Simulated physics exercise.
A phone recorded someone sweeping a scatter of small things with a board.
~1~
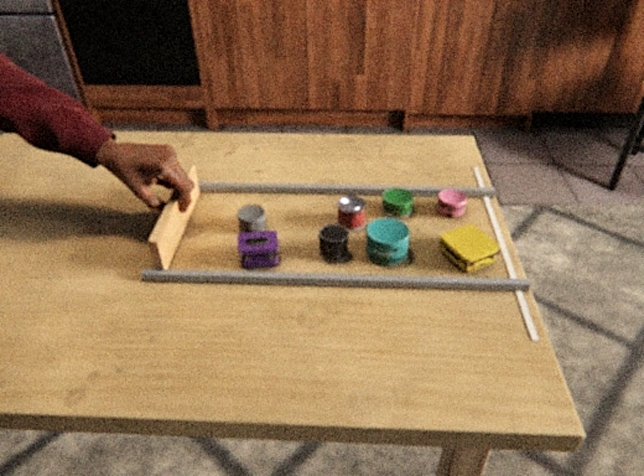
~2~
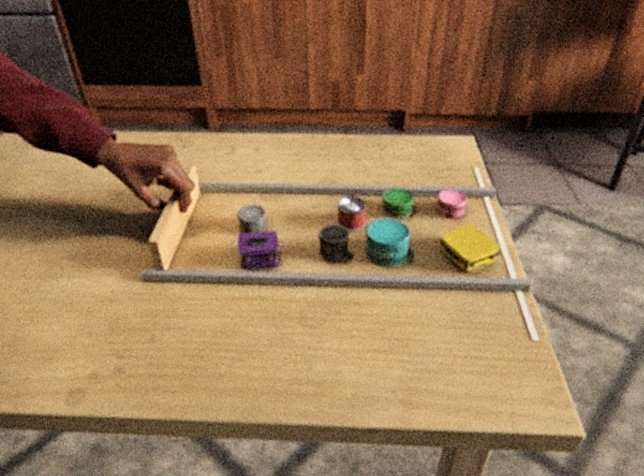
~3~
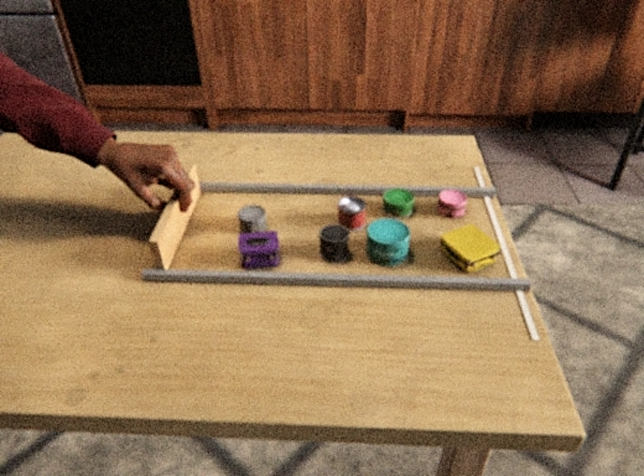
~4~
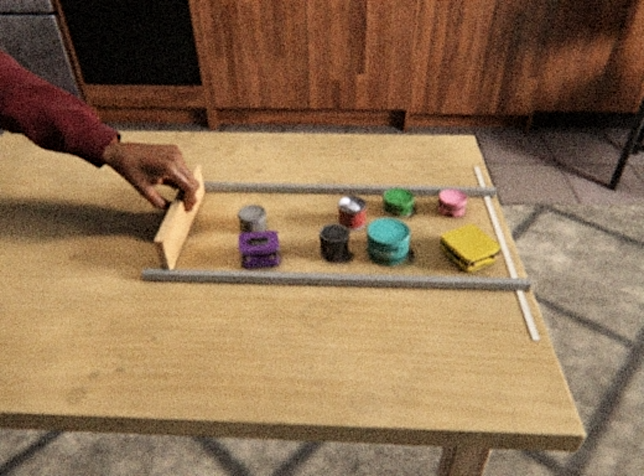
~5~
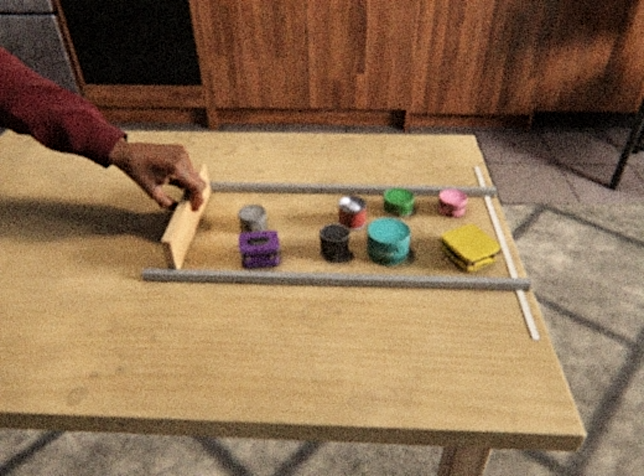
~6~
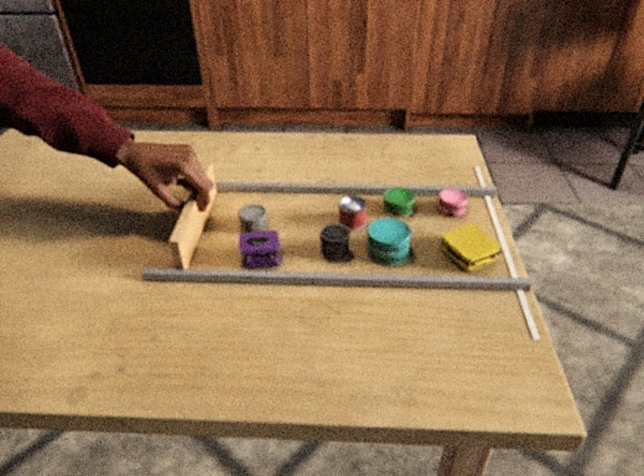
A hand slides an upright wooden board slightly right between two grey rails, while colourful tubs and cases ahead stay still.
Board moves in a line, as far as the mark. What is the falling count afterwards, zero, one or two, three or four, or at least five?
Afterwards the falling count is at least five.
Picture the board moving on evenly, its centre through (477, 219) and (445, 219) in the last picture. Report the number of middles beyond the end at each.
Past the end counts: 3 / 1.
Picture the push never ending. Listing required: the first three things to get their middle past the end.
The yellow case goes first, followed by the turquoise tub and then the pink tub.
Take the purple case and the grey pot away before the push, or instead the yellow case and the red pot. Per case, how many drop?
Try 1: 6; try 2: 6.
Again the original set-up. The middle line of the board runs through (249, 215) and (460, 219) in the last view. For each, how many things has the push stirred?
I make it 2 at the first spot and 8 at the other.
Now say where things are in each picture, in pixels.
In the first picture, yellow case (468, 249); pink tub (451, 204); green pot (398, 203); board (177, 214); tape (499, 237).
In the second picture, pink tub (452, 204); board (177, 214).
In the third picture, green pot (398, 203); turquoise tub (388, 242).
In the fourth picture, yellow case (469, 249); grey pot (253, 220).
In the fifth picture, pink tub (452, 204); purple case (260, 250).
In the sixth picture, yellow case (469, 248); pink tub (453, 203); green pot (399, 202); board (196, 214); tape (501, 236).
Soon after, none off yet; yellow case at rest near (469, 248); pink tub at rest near (453, 203); green pot at rest near (399, 202).
After that, none off yet; yellow case displaced about its own width near (510, 248); pink tub at rest near (453, 203); green pot displaced about its own width near (417, 197).
In the end, the number that fall off is five or more; gone, grey pot, purple case, black tin, red pot, turquoise tub, green pot, pink tub and yellow case.
